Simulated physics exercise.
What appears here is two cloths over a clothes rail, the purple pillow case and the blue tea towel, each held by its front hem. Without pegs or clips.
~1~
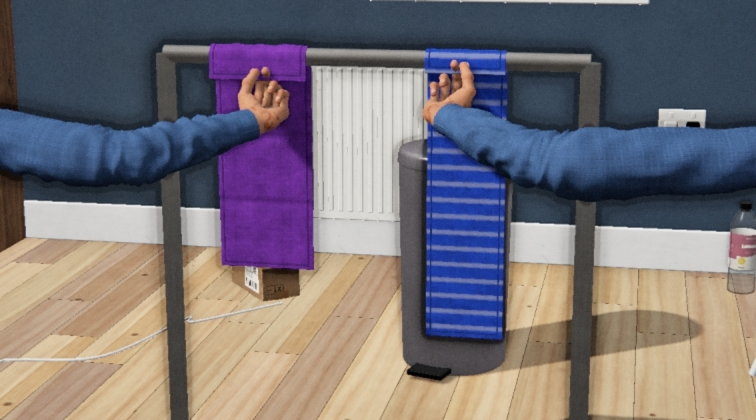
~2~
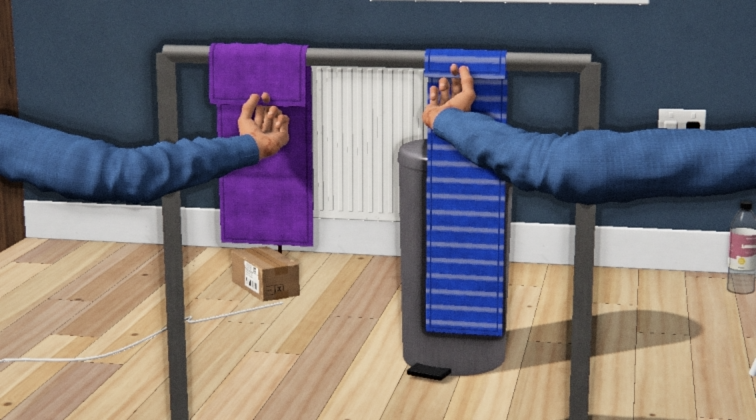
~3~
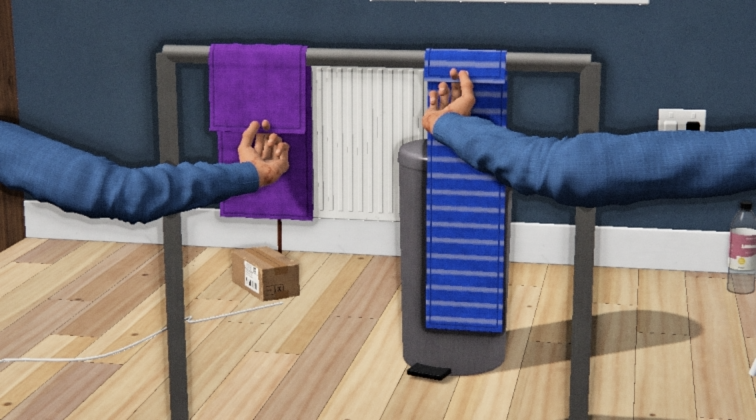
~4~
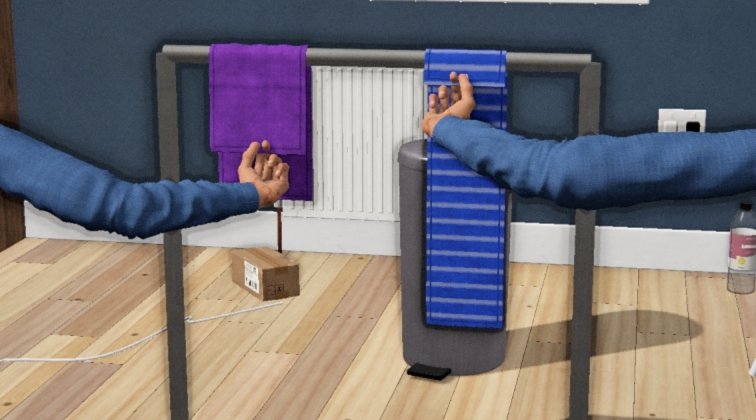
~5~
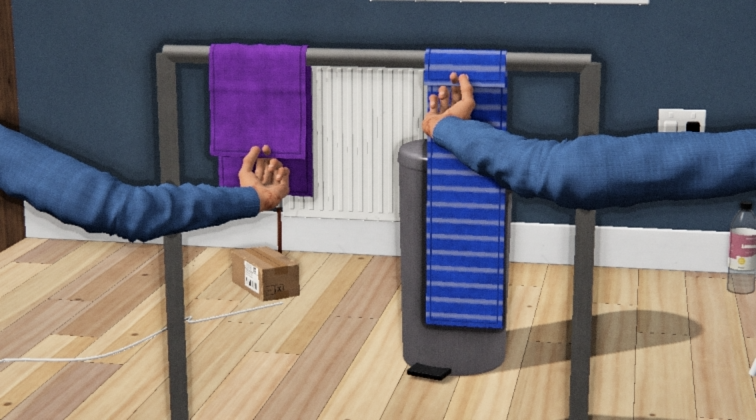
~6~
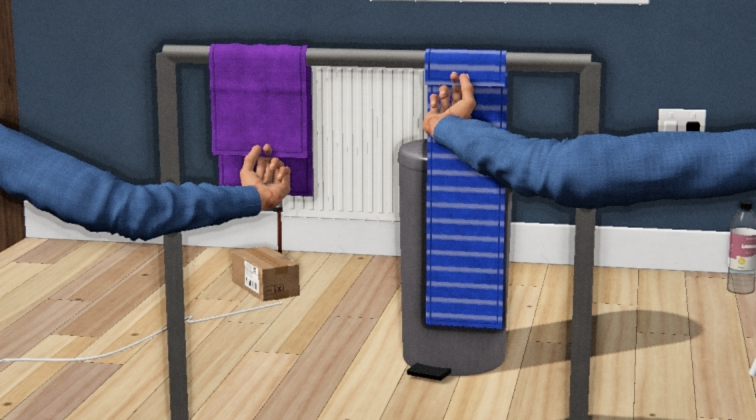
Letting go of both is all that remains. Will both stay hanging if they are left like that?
The purple pillow case stays hanging; the blue tea towel slides off.
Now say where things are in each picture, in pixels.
The first frame shows pillow case front hem (281, 74), back hem (290, 262); tea towel front hem (445, 67), back hem (445, 330).
The second frame shows pillow case front hem (281, 99); tea towel front hem (444, 70).
The third frame shows pillow case front hem (281, 127); tea towel front hem (444, 75).
The fourth frame shows pillow case front hem (281, 147); tea towel front hem (444, 79).
The fifth frame shows pillow case front hem (282, 151); tea towel front hem (444, 79).
The sixth frame shows pillow case front hem (283, 150), back hem (289, 190), front over half the back; tea towel front hem (445, 78), back hem (445, 319), front far shorter than the back.
Then, 0.38 s later than the last view, pillow case at rest on the rail; tea towel clear of the rail and dropping near (464, 331).
Then, 0.66 s later than the last view, pillow case at rest on the rail; tea towel in a heap on the floor.
Finally, pillow case at rest on the rail; tea towel in a heap on the floor. The purple pillow case keeps its place and the blue tea towel slides off.
